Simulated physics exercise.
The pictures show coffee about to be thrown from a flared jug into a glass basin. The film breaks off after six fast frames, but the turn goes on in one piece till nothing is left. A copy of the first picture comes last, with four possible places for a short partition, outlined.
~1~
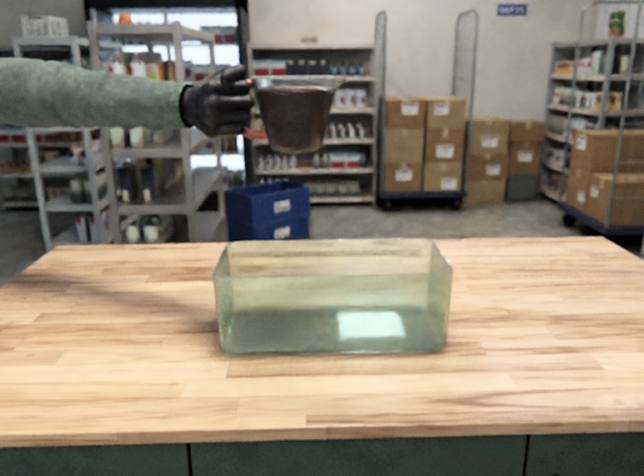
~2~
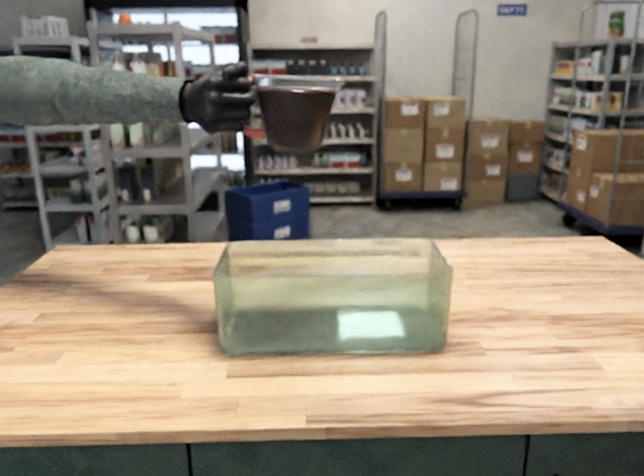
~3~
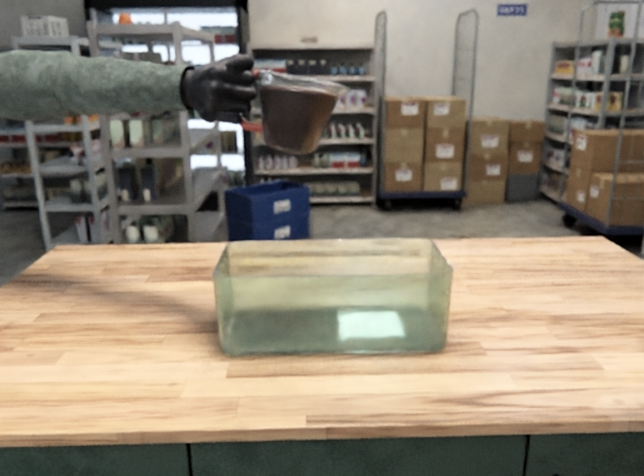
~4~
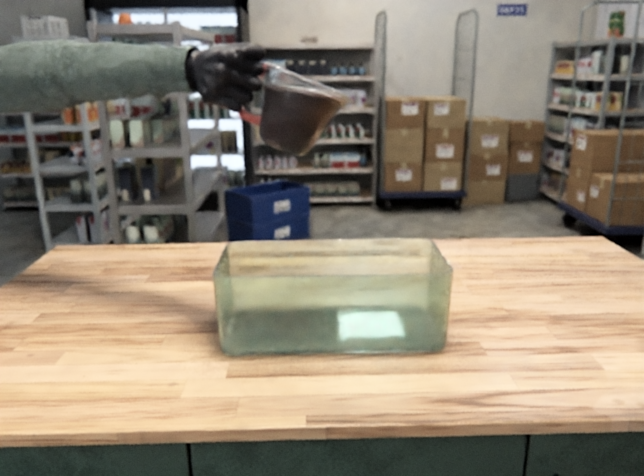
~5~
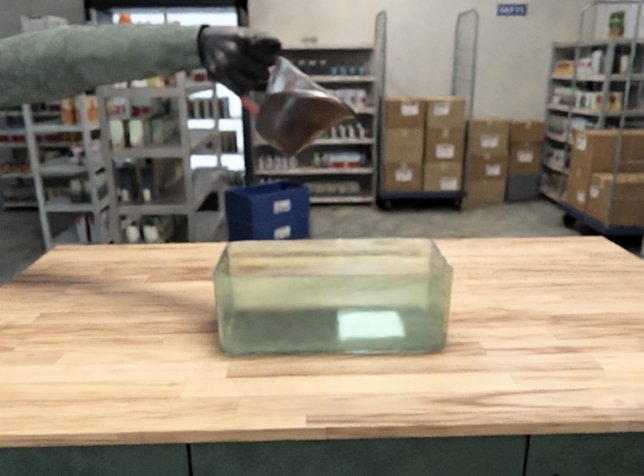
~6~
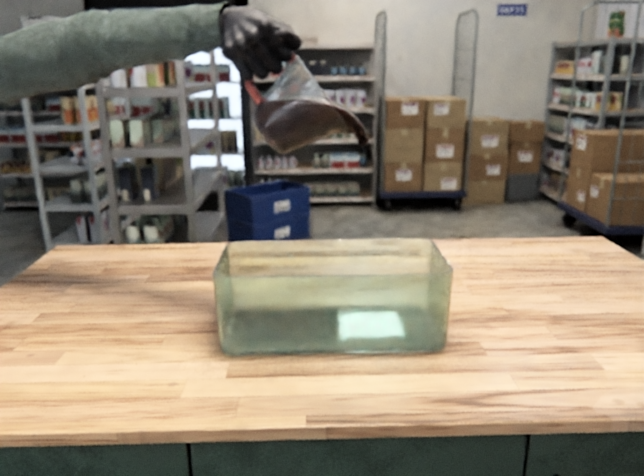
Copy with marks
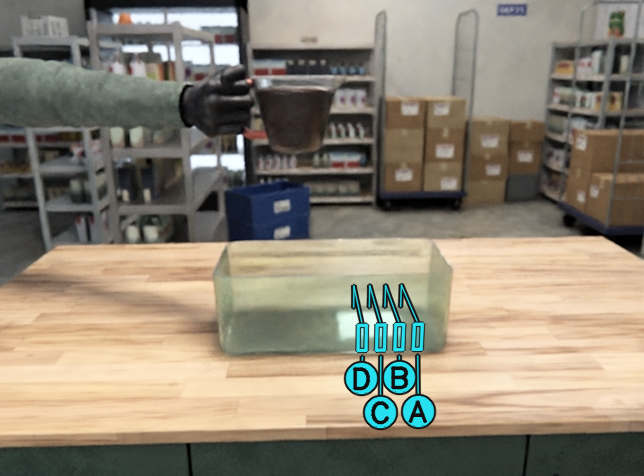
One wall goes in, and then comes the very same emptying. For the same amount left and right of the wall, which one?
Position C does it best.
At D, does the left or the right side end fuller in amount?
The right side.
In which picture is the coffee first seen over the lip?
Picture 5.
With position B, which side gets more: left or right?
The left side.
In cyan, A at (417, 355); B at (399, 355); C at (380, 356); D at (362, 356).
Choosing A, about 82 % ends left of the wall and 10 % right of it; 9 % is lost outside.
Choosing B, about 71 % ends left of the wall and 21 % right of it; 8 % is lost outside.
Choosing C, about 53 % ends left of the wall and 40 % right of it; 7 % is lost outside.
Choosing D, about 21 % ends left of the wall and 72 % right of it; 6 % is lost outside.
